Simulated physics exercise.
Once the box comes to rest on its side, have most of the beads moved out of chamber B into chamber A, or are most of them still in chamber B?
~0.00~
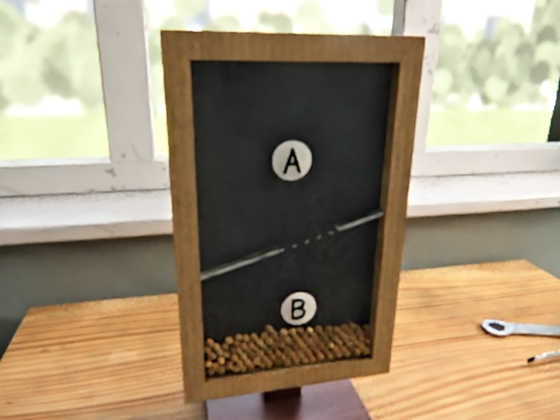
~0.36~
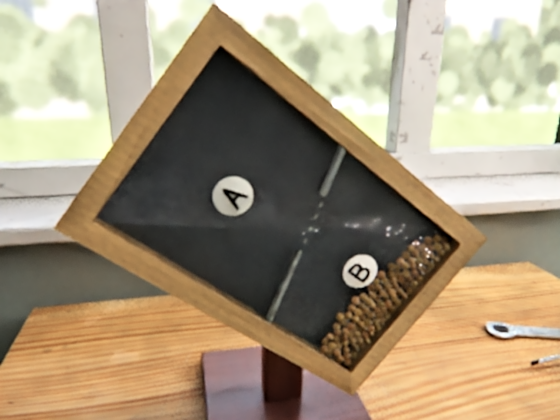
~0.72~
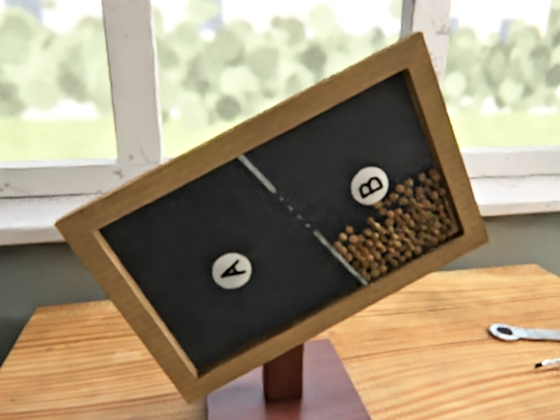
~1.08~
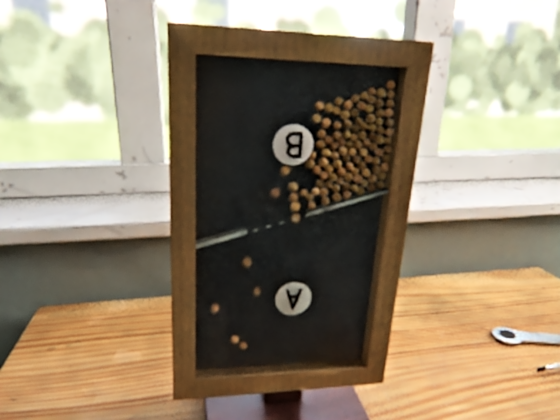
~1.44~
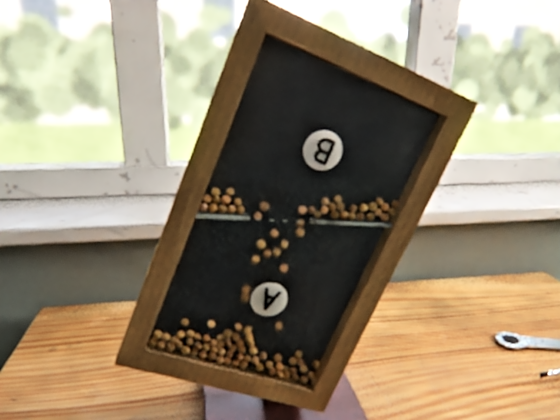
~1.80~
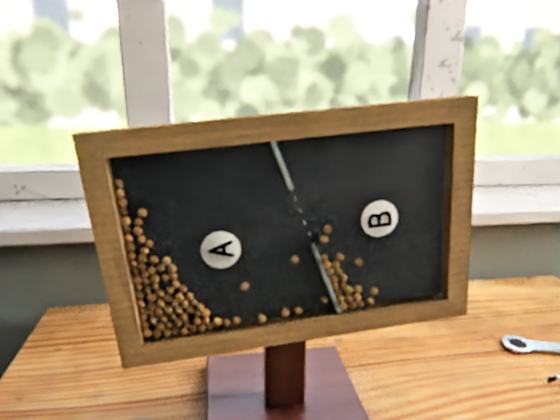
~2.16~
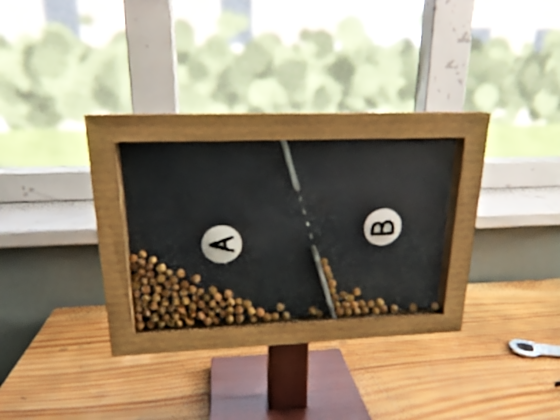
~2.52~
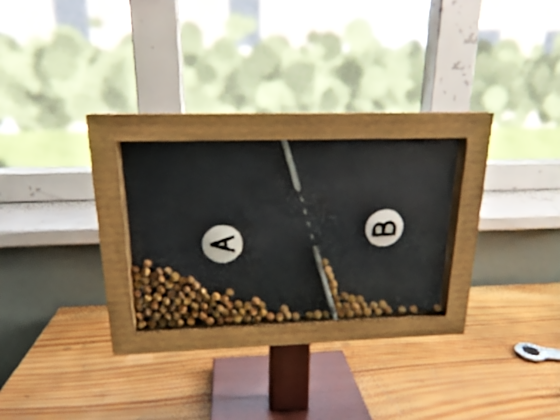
Most of the beads have moved into chamber A, which holds a high share, while a smaller, middling share remains in chamber B.
